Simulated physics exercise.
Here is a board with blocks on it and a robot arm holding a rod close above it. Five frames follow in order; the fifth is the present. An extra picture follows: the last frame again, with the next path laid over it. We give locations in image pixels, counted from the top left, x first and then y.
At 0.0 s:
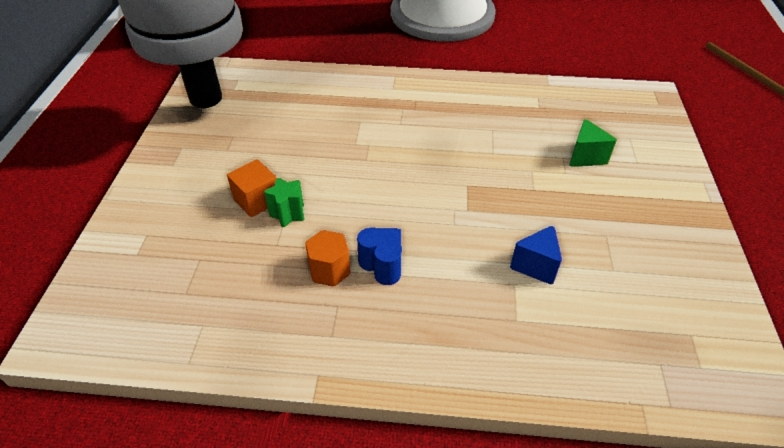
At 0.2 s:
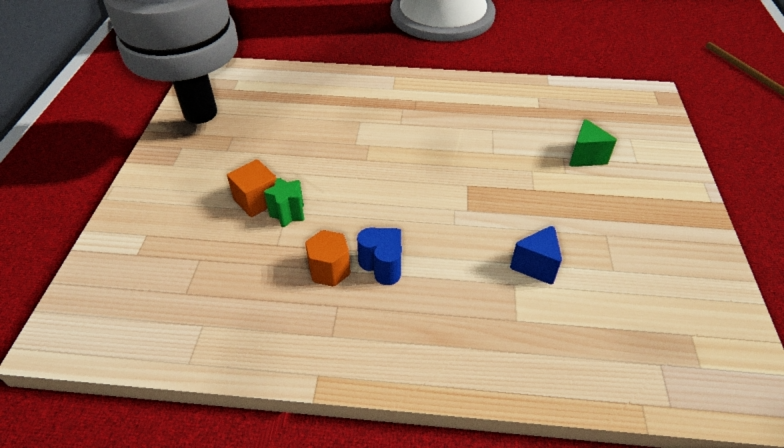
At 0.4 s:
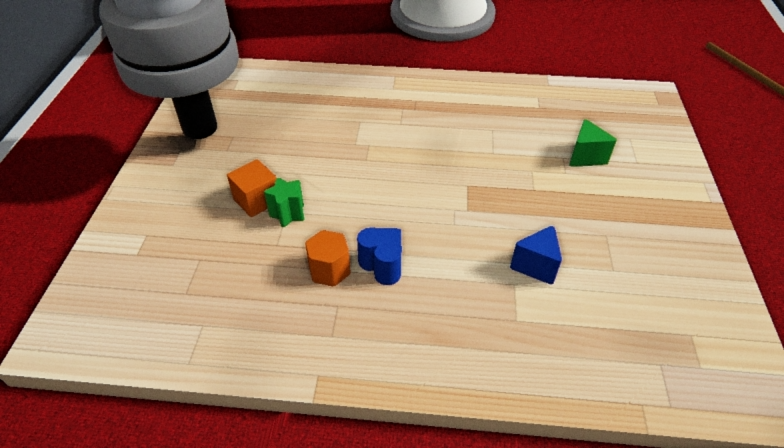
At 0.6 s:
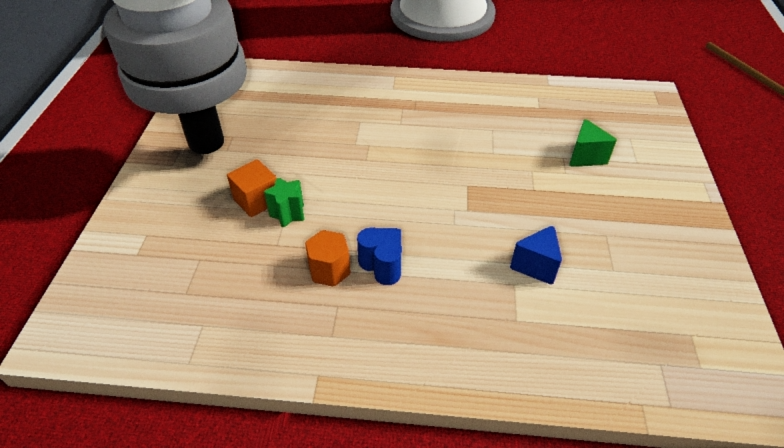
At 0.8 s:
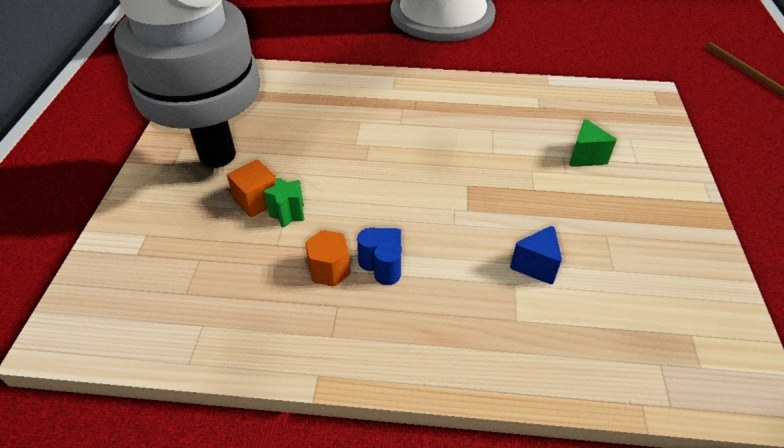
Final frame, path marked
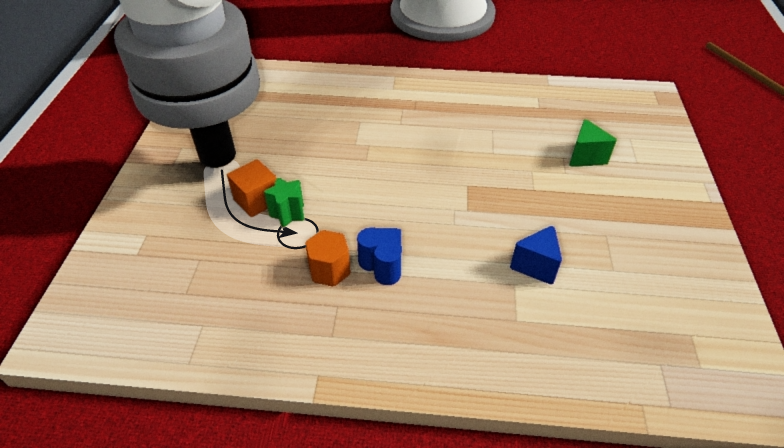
Robot arm moving its black rod down the left side of a wooden board toward an orange block, the colored blocks staying still.
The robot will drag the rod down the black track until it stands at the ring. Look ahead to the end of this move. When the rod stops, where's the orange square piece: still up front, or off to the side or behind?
In the end it is ahead.
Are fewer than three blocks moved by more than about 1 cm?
Yes, that is what happens.
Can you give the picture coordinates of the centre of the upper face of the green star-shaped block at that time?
In the picture, that point is around (359, 178).
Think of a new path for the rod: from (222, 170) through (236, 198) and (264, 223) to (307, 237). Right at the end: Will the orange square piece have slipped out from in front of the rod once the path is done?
No, that is not what happens.
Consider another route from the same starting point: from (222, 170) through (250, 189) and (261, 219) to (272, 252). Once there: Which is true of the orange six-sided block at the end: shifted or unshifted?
At the end of the path, it will have moved.
Path on the board, from (222, 170) over (225, 201) and (250, 227) to (298, 233).
On the path given first. One third of the way, rod at (222, 189); orange square piece at (256, 181), turned 30° anticlockwise; green star-shaped block at (288, 190).
Two thirds of the way, rod at (247, 214); orange square piece at (285, 196), turned 70° anticlockwise; green star-shaped block at (319, 187), turned 50° anticlockwise.
At the end, rod at (296, 220); orange square piece at (333, 195), turned 95° anticlockwise; green star-shaped block at (359, 178), turned 75° anticlockwise; orange six-sided block in place.
